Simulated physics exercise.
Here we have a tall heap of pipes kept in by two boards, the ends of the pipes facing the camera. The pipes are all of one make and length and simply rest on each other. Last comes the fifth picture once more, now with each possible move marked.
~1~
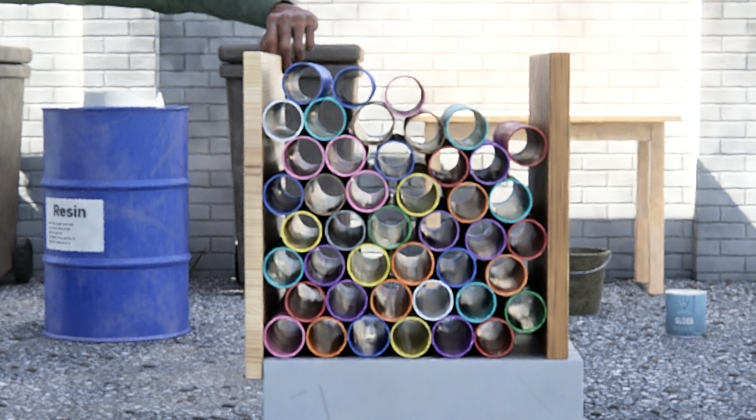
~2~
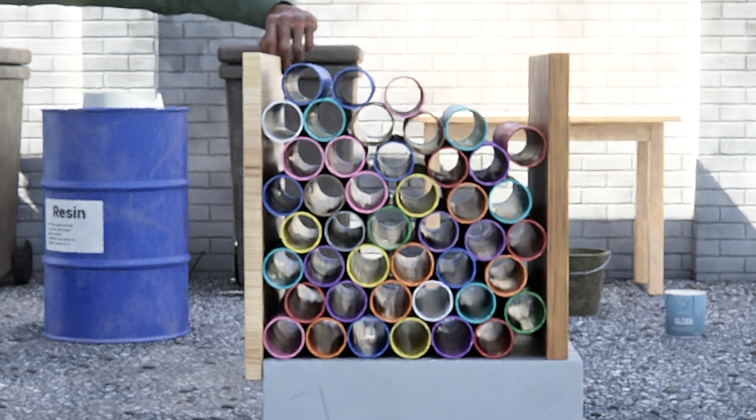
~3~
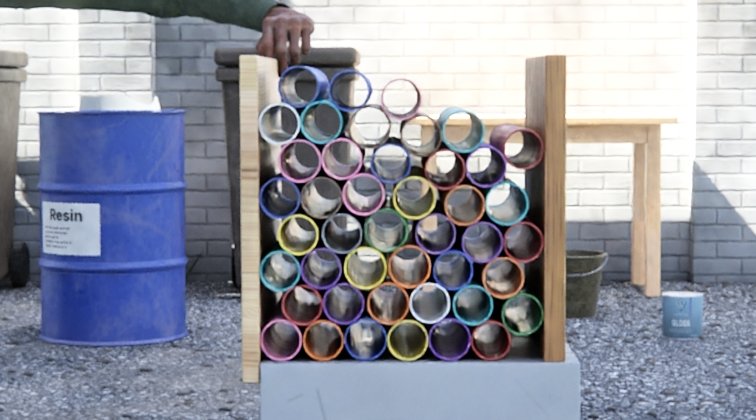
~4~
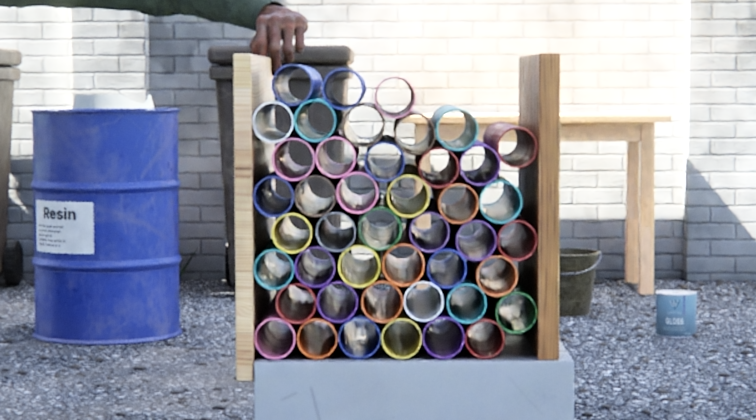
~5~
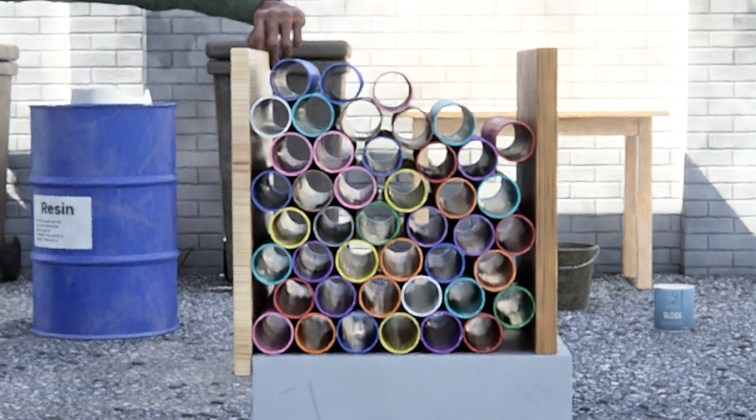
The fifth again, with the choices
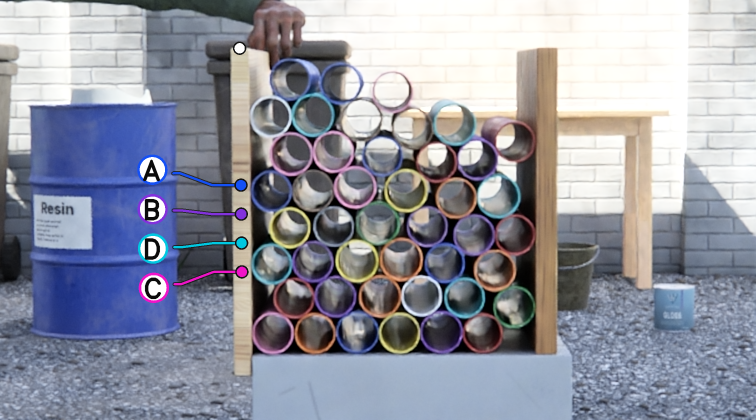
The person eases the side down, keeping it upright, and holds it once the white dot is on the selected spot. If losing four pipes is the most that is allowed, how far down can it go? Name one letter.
Slide it to B.
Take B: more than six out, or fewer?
At B, fewer than six.
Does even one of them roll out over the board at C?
At C: Yes.
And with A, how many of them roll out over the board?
With A, two.
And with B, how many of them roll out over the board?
It comes to two.
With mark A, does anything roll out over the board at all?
At A: Yes.
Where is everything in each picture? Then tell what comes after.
In the first picture, a turquoise pipe (510, 201); a purple pipe (490, 164); a turquoise pipe (467, 129).
In the second picture, a turquoise pipe (466, 129); side board (266, 205).
In the third picture, a pink pipe (281, 340); a red pipe (491, 341).
In the fourth picture, a white pipe (424, 301); a yellow pipe (292, 233).
In the fifth picture, a green pipe (378, 223); a pink pipe (355, 187); a turquoise pipe (498, 197).
On the marked copy, A at (241, 185); B at (241, 214); C at (242, 272); D at (242, 243); the white dot at (240, 48).
Taking B. A third of the way, top of the board (250, 121).
Two thirds of the way, top of the board (251, 204).
When it is over, top of the board (251, 213), two out over the board.
As for the rest, A two out over the board; C more than four out over the board; D more than four out over the board.
